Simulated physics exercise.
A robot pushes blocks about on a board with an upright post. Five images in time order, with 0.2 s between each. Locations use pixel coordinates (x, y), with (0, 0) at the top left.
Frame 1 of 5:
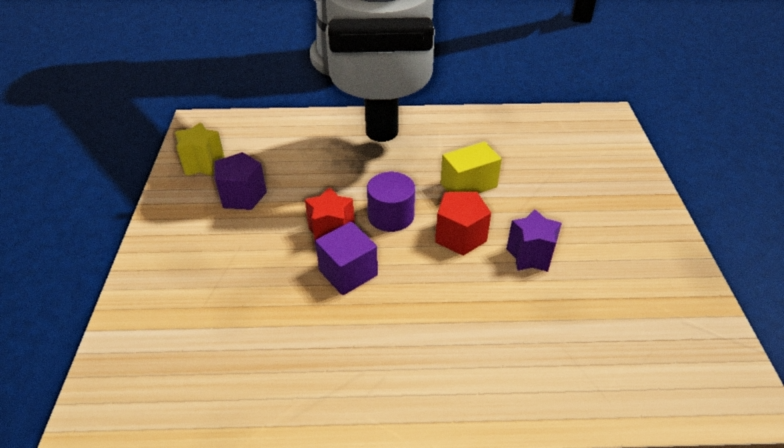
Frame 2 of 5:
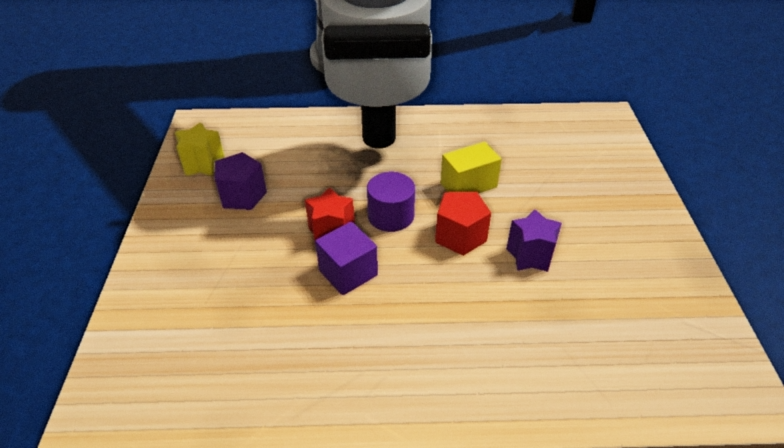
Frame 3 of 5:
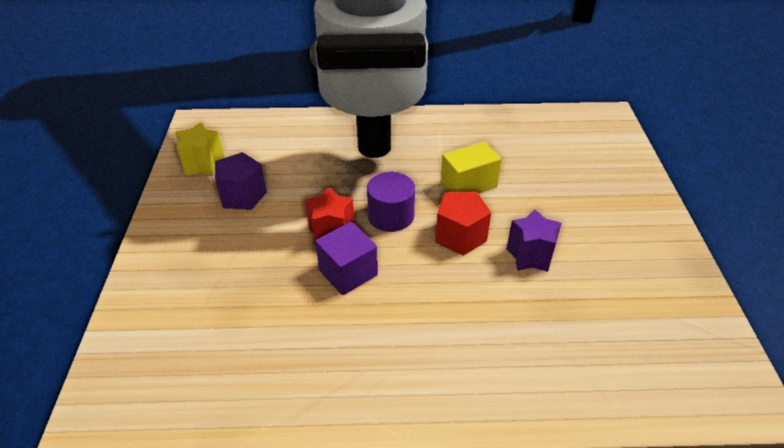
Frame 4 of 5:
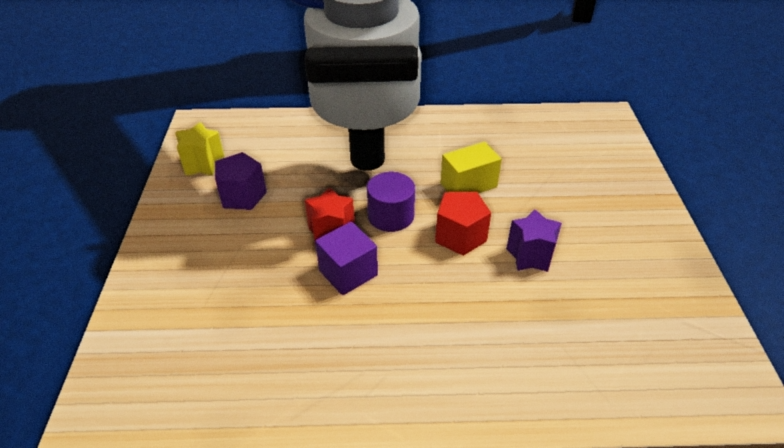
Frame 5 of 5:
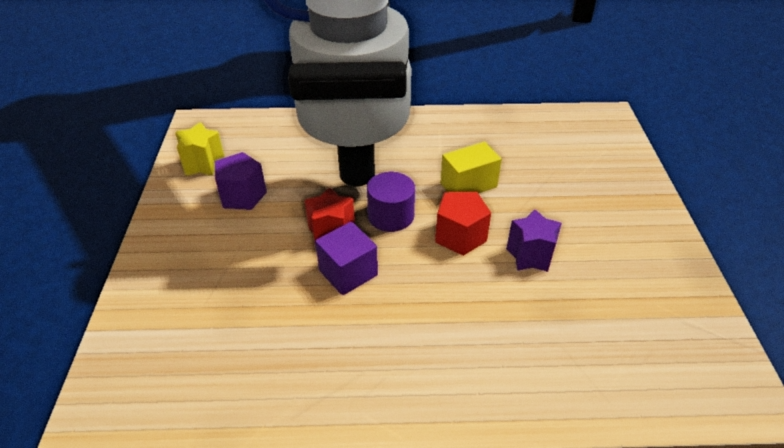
On a wooden board, a robot's dark post moves down and left toward still blocks.
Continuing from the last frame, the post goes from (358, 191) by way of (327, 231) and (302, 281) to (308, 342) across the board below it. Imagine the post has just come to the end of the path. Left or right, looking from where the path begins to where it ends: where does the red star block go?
The shift is rightward.
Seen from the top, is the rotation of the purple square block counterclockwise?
Yes, I think so.
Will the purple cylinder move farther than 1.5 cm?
The answer is no.
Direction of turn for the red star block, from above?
It twists clockwise.
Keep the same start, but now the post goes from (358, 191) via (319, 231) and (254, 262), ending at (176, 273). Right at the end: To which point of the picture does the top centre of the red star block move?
Located at (295, 246).
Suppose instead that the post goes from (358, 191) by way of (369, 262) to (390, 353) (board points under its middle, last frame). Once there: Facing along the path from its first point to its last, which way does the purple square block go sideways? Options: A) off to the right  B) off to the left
A
What follows on the original path. One third of the way, post (325, 216); red star block (309, 228), turned 15° anticlockwise; purple square block (346, 250), turned 15° anticlockwise.
Two thirds of the way, post (300, 267); red star block (278, 282), turned 15° anticlockwise; purple square block (348, 253), turned 25° anticlockwise.
At the end, post (305, 327); red star block (259, 329), turned 30° clockwise; purple square block (349, 254), turned 35° anticlockwise; purple cylinder unmoved.
